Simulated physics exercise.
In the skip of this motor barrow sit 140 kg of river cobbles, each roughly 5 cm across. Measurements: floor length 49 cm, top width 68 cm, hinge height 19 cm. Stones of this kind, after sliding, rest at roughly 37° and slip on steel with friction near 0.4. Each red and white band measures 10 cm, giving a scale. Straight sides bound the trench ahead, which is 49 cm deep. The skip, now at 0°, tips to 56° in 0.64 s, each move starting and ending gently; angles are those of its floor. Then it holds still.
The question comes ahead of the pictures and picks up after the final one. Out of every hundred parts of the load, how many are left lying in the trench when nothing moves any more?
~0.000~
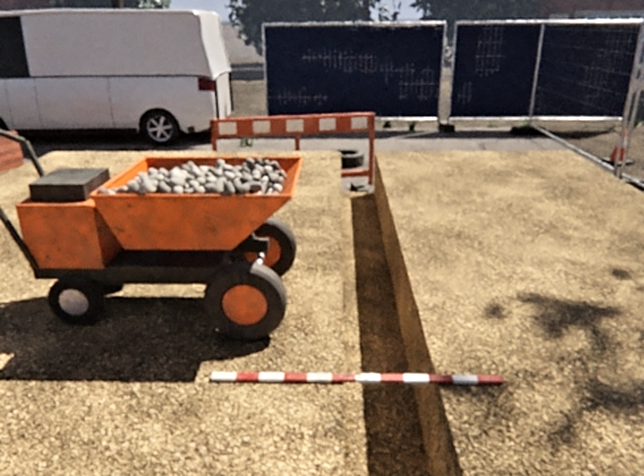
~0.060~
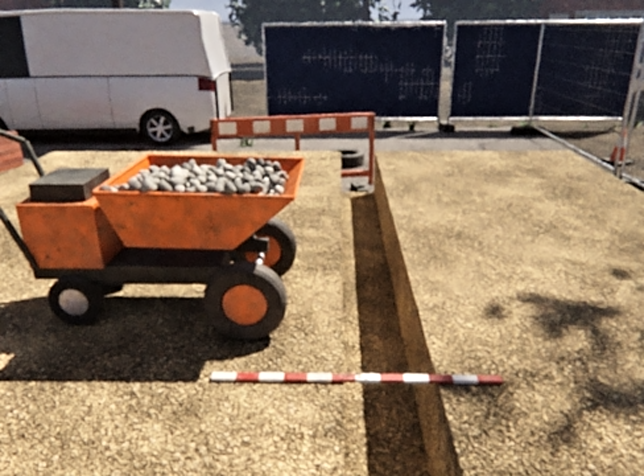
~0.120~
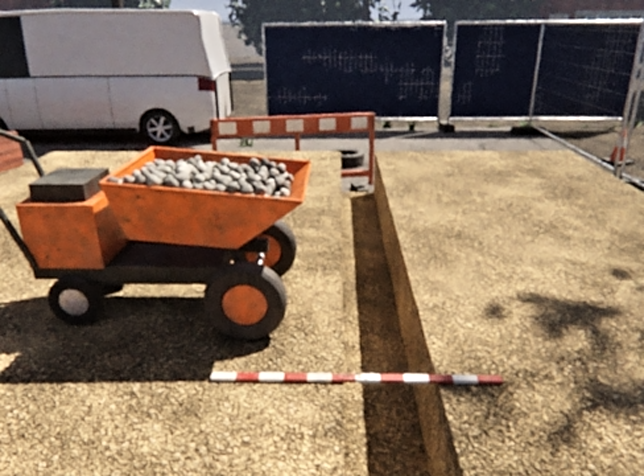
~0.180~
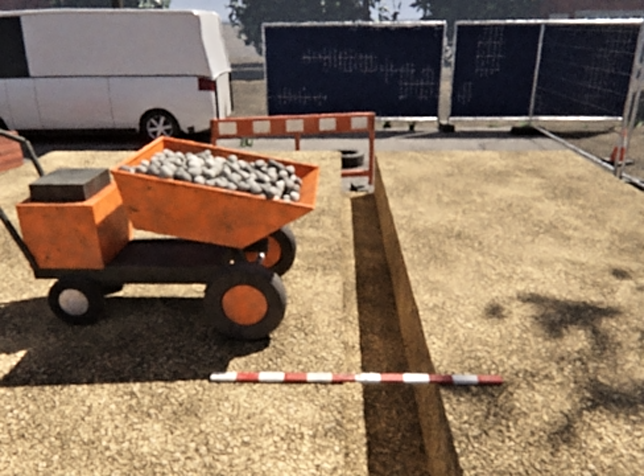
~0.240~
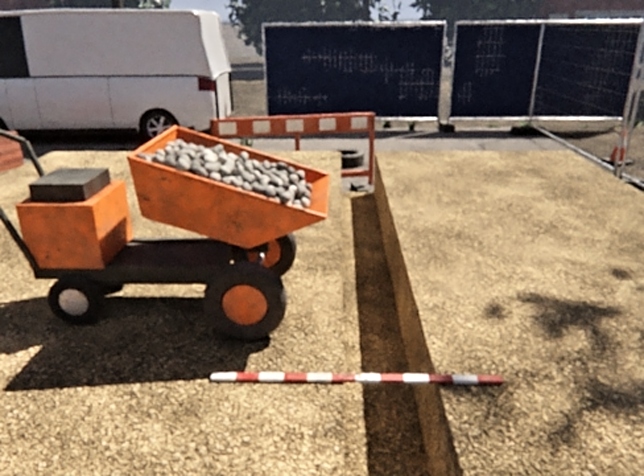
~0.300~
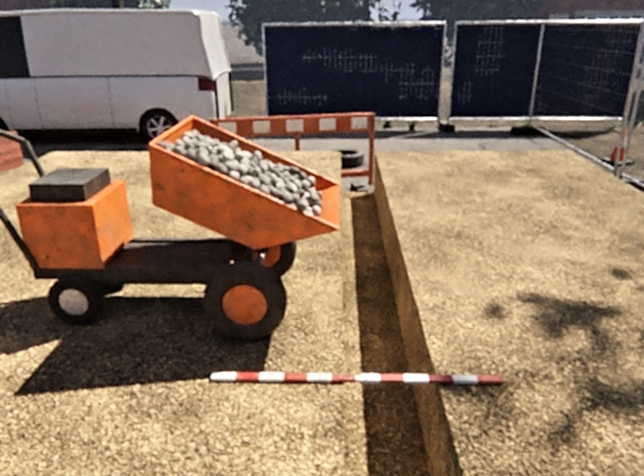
Around 66 in every hundred.
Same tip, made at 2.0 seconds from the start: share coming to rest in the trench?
Then roughly 85 percent.
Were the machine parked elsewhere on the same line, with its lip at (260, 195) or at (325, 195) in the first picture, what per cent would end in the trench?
First some 90, then 40 per cent.
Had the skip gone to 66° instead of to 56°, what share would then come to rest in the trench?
In that case some 60 per cent.
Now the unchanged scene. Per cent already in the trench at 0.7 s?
About 15%.
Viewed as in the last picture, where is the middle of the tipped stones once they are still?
Look at roughly (399, 365).
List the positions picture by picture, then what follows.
In the first picture, the skip is at 0°, its lip at (291, 197); the top of the load is at (229, 168).
In the second picture, the skip is at 1°, its lip at (294, 198); the top of the load is at (211, 170); the stones move at 0.3 m/s on average.
In the third picture, lip at (302, 202), floor tilted 5°, highest stones at (189, 168); the stones move at 0.7 m/s on average.
In the fourth picture, lip at (313, 208), floor tilted 11°, highest stones at (174, 160); the stones move at 0.9 m/s on average.
In the fifth picture, the skip is at 18°, its lip at (326, 218); the top of the load is at (179, 150); the stones move at 1.1 m/s on average.
In the sixth picture, lip at (338, 230), floor tilted 25°, highest stones at (191, 140); the stones move at 1.2 m/s on average.
After 0.5 s the floor is at 47°; 100 % in the skip; the foremost stones are at (349, 240).
After 0.7 s the floor is at 56°; 85 % in the skip, 15 % in the trench; the foremost stones are at (418, 317).
After 1.1 s the floor is at 56°; 38 % in the skip, 30 % in the trench, 32 % past the trench; the foremost stones are at (527, 312).
After 3.0 s the floor is at 56°; 1 % in the skip, 66 % in the trench, 33 % past the trench; the foremost stones are past the picture's edge.
